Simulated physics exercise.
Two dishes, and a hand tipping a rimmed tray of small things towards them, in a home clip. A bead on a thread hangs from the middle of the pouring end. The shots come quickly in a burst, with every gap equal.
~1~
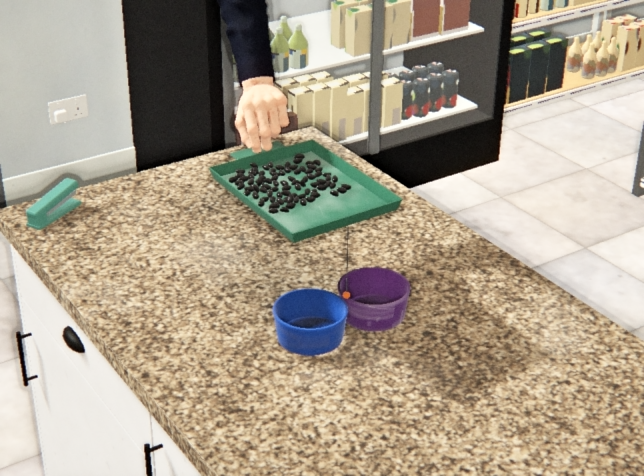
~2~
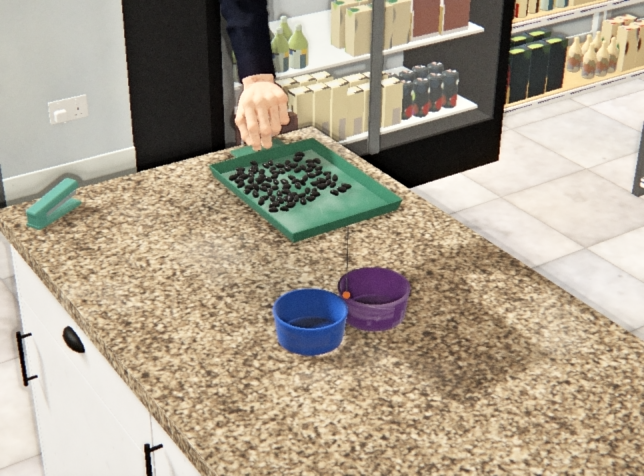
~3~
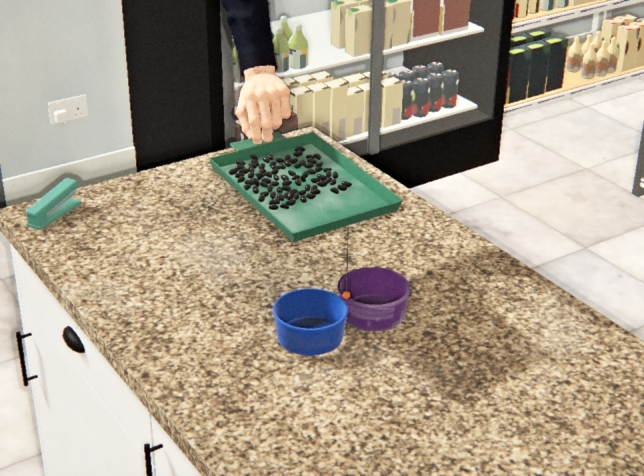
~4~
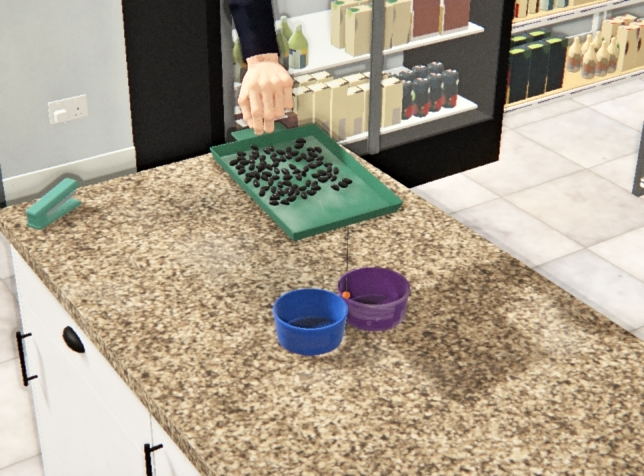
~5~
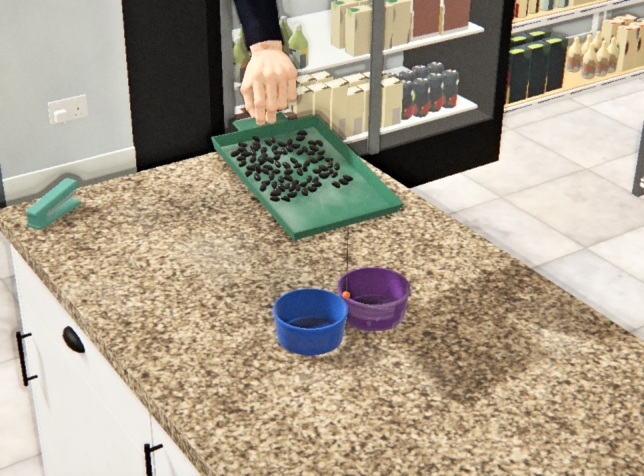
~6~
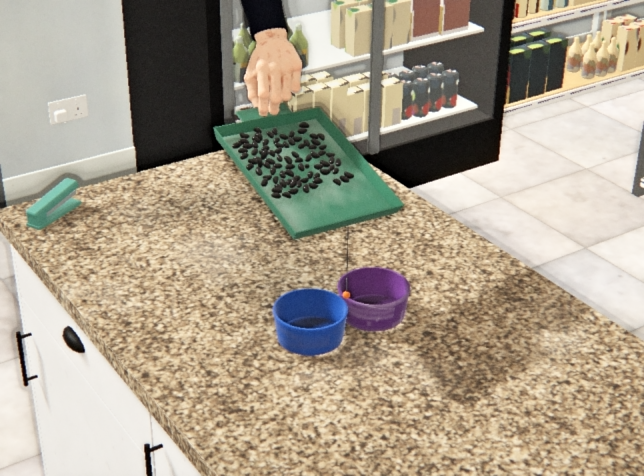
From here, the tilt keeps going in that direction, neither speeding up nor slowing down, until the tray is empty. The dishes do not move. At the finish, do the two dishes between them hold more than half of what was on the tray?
No.
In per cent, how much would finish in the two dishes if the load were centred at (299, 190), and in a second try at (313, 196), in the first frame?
Roughly 20 per cent, then roughly 10 per cent.
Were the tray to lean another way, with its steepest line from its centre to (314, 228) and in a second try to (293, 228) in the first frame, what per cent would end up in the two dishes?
I'd put it at some 50 % and then some 80 %.
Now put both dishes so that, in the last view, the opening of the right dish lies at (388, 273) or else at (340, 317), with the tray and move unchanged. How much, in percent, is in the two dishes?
10 %, then 30 %.
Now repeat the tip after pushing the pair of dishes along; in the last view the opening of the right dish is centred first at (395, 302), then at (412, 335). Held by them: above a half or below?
First try: Higher than half; second try: Lower than half.
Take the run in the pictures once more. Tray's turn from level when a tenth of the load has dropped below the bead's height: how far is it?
Near 70 degrees.
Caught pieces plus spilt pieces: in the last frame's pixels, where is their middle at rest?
About pixel (395, 338).
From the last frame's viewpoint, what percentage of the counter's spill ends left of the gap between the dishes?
Reading: Around 10 %.
Shortly afterwards, tray tipped steeply; all but a few on the tray; a little in the air.
Next, tray tipped right over; the bulk on the tray; a little in the right dish; a little outside both; a little in the air.
Some moments later, tray tipped past a quarter turn; near a quarter in the right dish; the bulk outside both.
In the end, tray tipped past a quarter turn; none at all in the left dish; near a quarter in the right dish; the bulk outside both.
